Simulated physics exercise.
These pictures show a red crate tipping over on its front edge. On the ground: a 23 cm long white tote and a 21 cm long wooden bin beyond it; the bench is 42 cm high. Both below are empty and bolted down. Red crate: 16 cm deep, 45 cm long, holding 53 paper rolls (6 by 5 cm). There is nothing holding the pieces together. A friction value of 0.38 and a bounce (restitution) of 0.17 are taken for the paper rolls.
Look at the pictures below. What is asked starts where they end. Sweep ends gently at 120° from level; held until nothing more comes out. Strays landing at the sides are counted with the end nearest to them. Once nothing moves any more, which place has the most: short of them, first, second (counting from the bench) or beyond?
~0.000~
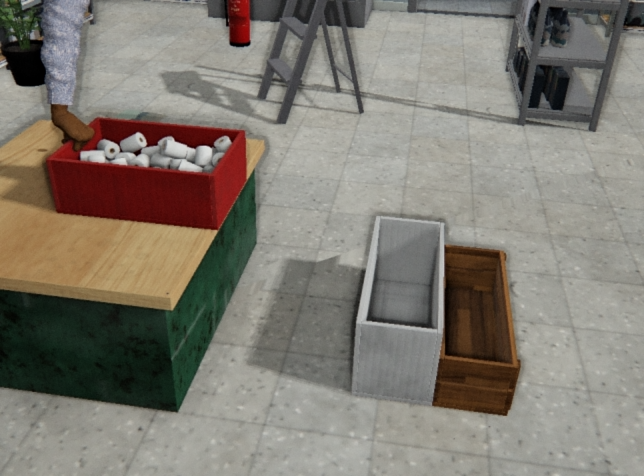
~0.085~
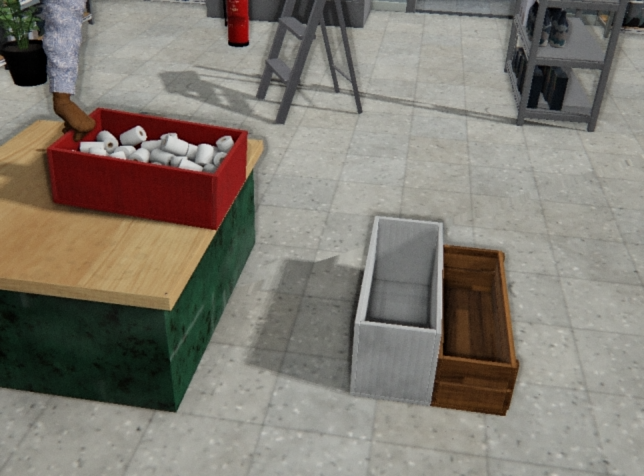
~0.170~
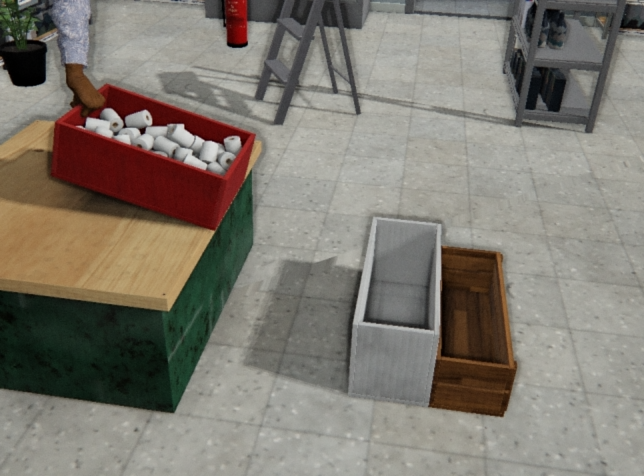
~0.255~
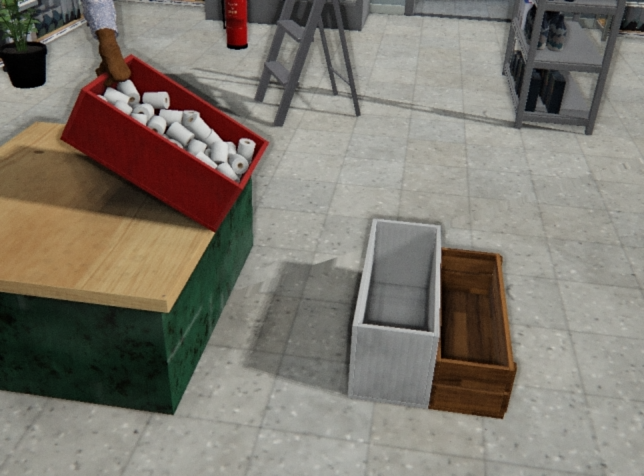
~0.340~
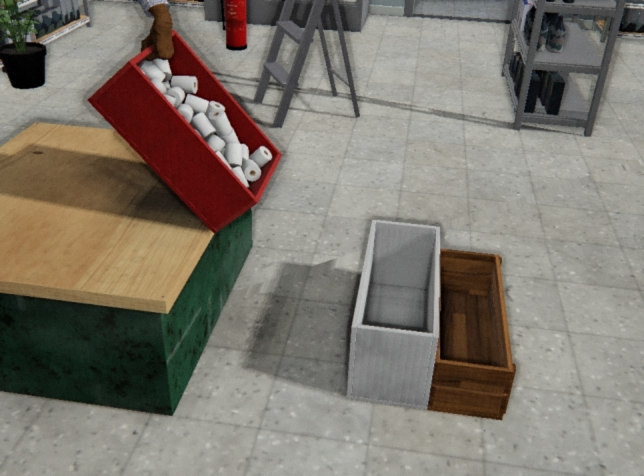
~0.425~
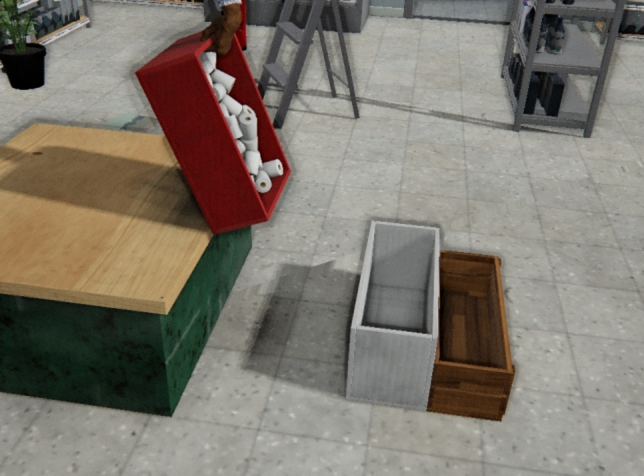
Short.
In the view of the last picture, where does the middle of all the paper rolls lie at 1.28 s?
(344, 328).
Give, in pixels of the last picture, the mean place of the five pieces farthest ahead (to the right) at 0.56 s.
Mean position approx. (289, 131).
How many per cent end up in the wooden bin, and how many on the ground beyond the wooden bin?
0 and 0 %.
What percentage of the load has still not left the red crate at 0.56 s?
I'd estimate close to 100 in a hundred.
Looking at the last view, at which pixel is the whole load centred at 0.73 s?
Somewhere around pixel (319, 218) in the last view.
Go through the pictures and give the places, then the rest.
In the first frame (we follow the rim corner now nearest the camera), red crate at (210, 174); white tote at (438, 331); tilt 0°; nothing out yet.
The second frame shows red crate at (213, 175); tilt 4°.
The third frame shows red crate at (223, 177); tilt 15°.
The fourth frame shows red crate at (239, 185); tilt 30°.
The fifth frame shows red crate at (255, 198); tilt 49°.
The sixth frame shows red crate at (267, 216); white tote at (432, 336); tilt 68°; nothing out yet.
After 0.56 s, tilt 97°; 53 still in the red crate.
After 0.73 s, tilt 119°; 19 still in the red crate and 34 in the air.
After 0.97 s, tilt 120°; 4 still in the red crate, 18 in the white tote, 21 on the ground short of the white tote and 10 in the air.
When it is over (at 1.28 s), 18 in the white tote and 35 on the ground short of the white tote.
